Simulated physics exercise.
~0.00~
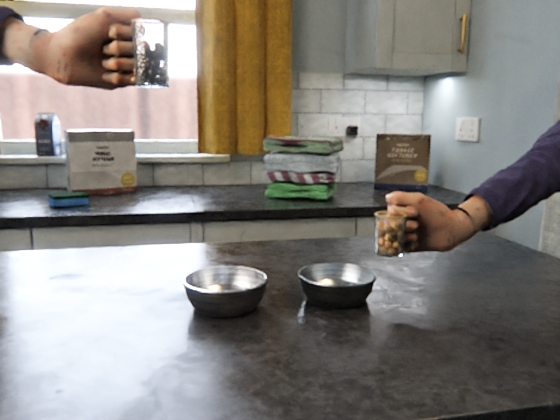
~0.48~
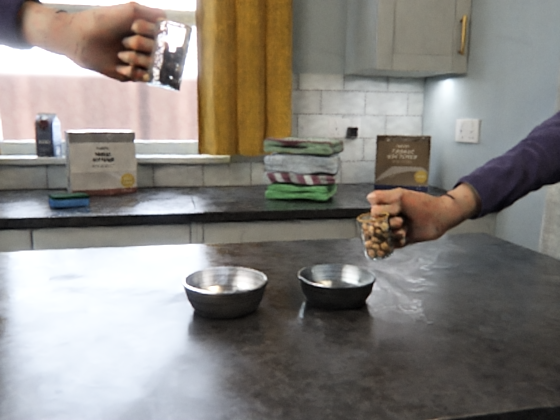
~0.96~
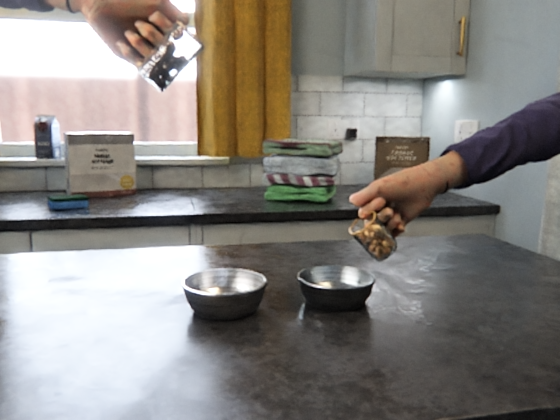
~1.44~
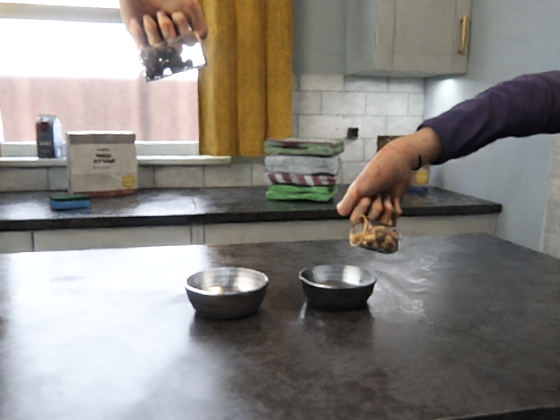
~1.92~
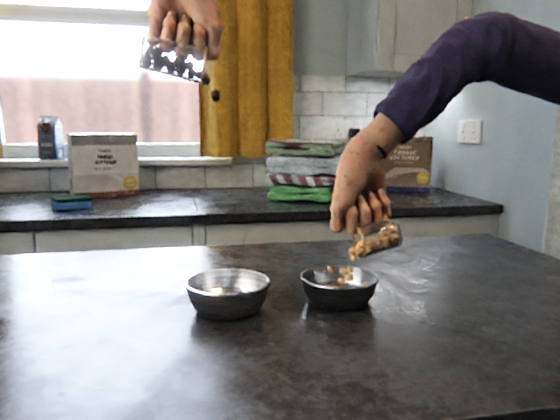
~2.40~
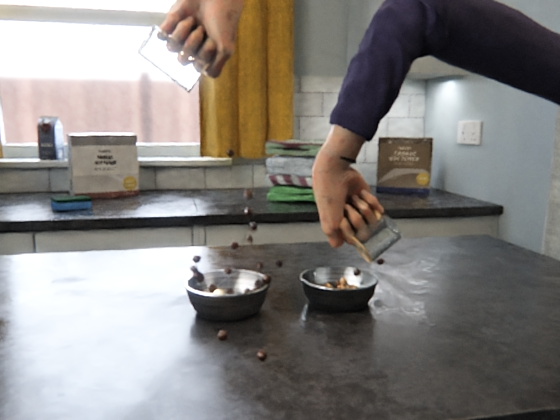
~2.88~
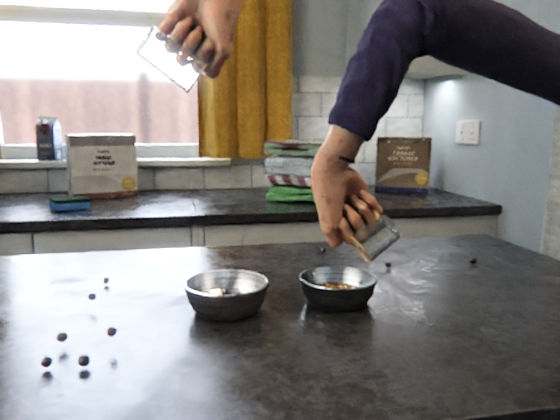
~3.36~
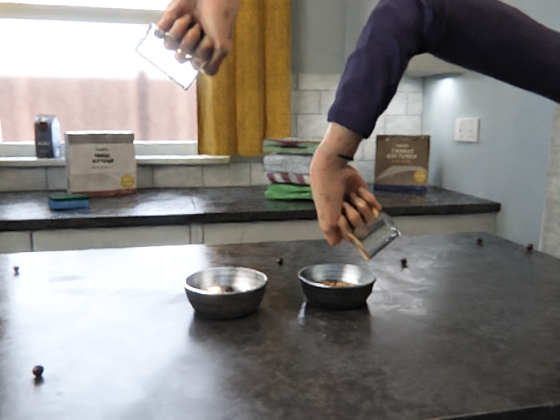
Two hands hold small clear cups, the left one of dark round pieces high up and the right one of tan pieces lower down, above two empty metal dishes on a dark kitchen counter, seen from the front by a slightly swaying camera. Behind them are a window, a yellow curtain, boxes and folded cloths. Both hands tilt their cups until the contents tumble out. The tan pieces drop into the right dish, while the dark ones fall farther, scatter and roll across the counter. Finally, the right dish holds all its pieces, but most dark ones have missed or left theirs.
